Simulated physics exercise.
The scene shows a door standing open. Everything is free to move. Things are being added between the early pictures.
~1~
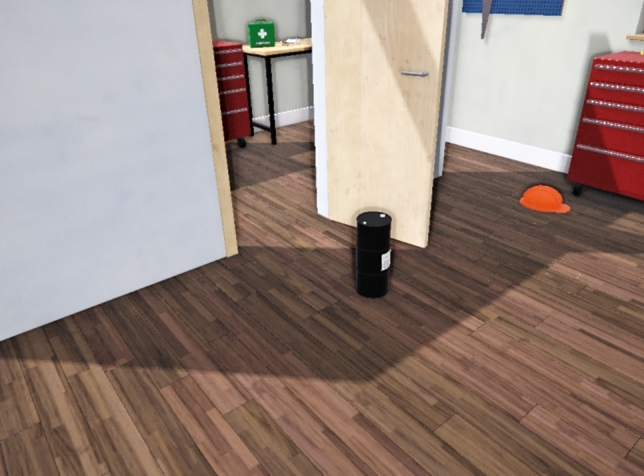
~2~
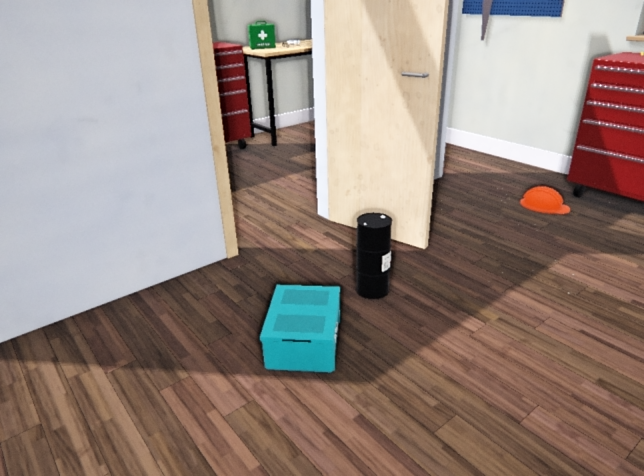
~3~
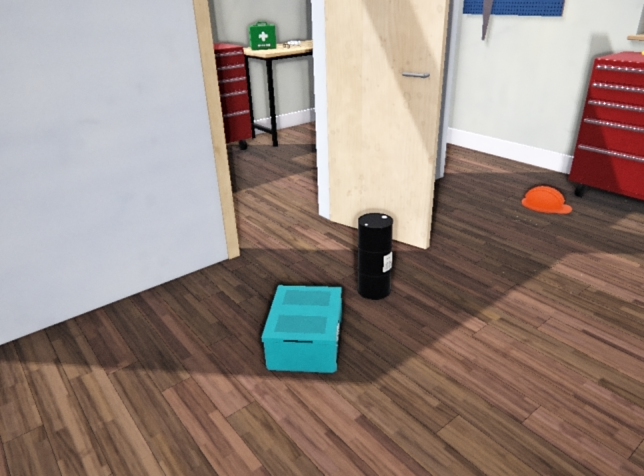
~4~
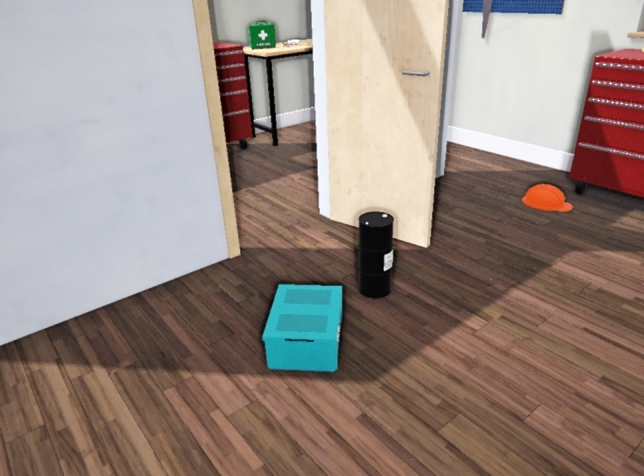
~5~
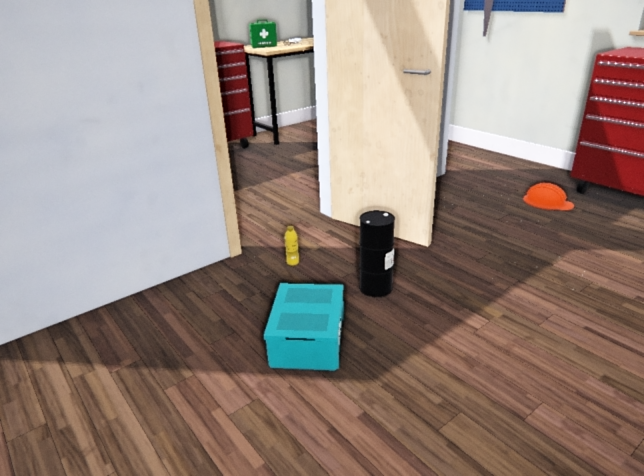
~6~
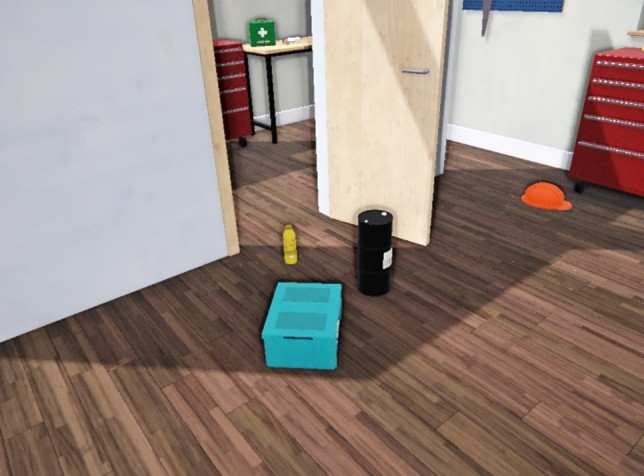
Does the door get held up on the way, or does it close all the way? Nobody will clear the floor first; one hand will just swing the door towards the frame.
It closes all the way.
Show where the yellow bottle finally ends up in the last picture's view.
It winds up at roughly (232, 230).
Then, 1.30 s on from there, door 35° open.
Then, 1.80 s on from there, door 2° open; yellow bottle shifted well along near (243, 232).
In the end, door 0° open; toppled on the floor, yellow bottle; the other 2 unmoved. At the end, from the last picture's camera, yellow bottle near (232, 230).
